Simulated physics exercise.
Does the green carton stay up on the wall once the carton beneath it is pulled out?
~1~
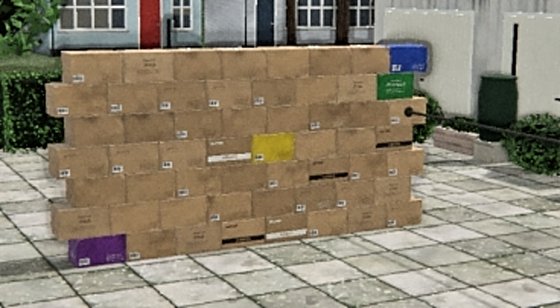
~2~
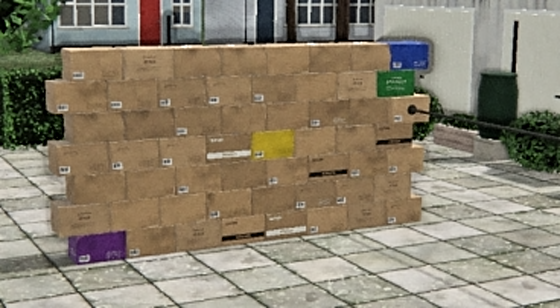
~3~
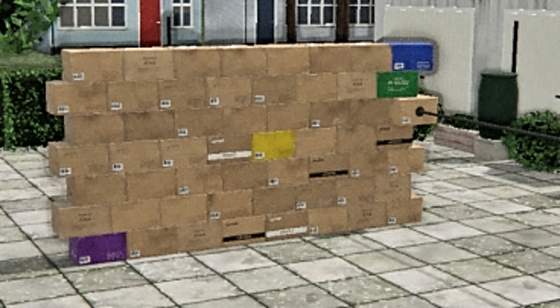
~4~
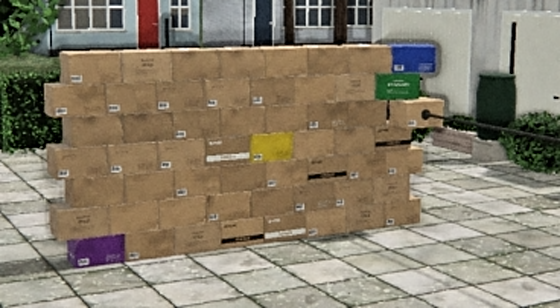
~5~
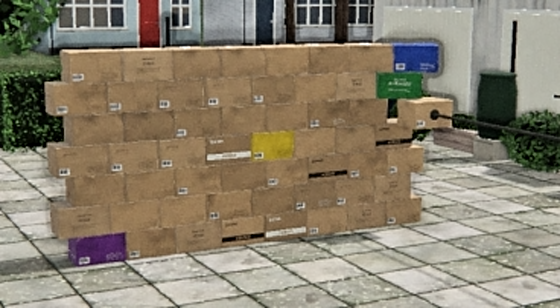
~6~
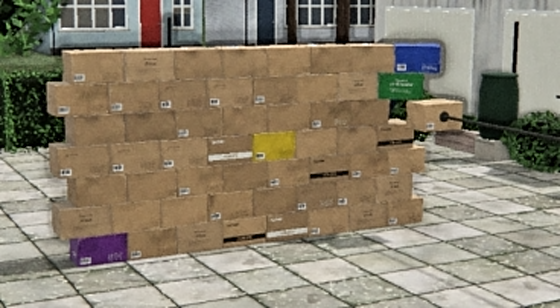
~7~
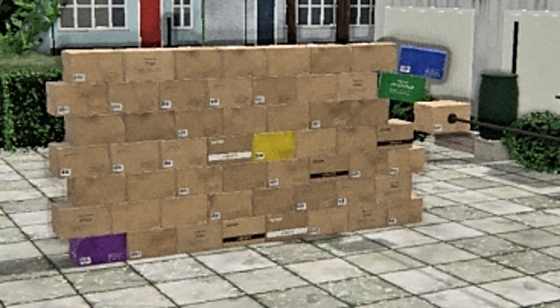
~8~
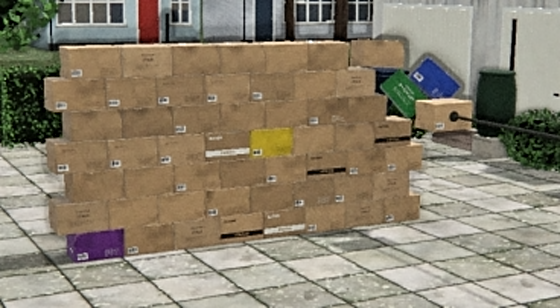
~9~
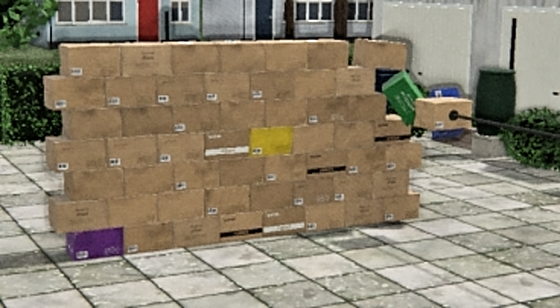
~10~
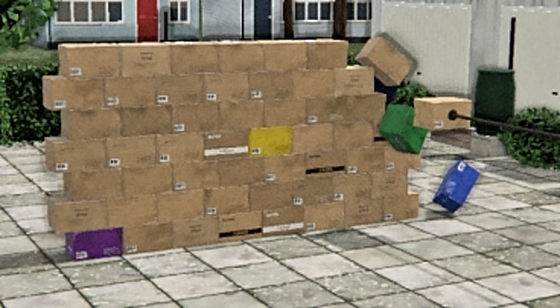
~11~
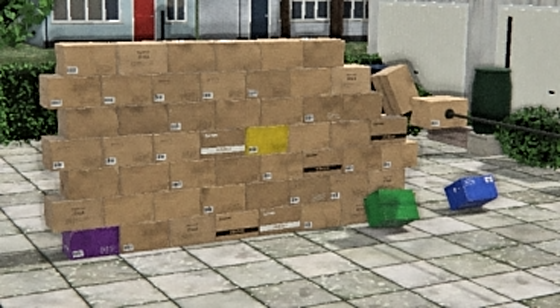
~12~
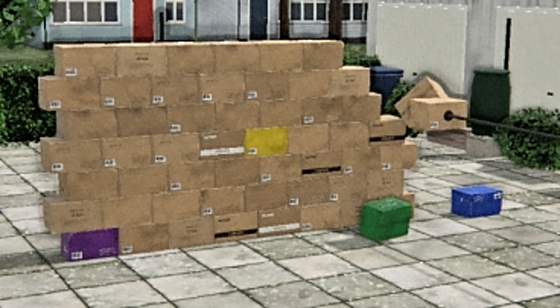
No, it does not. The green carton tips off the right edge and ends up on the paving in front of the wall.
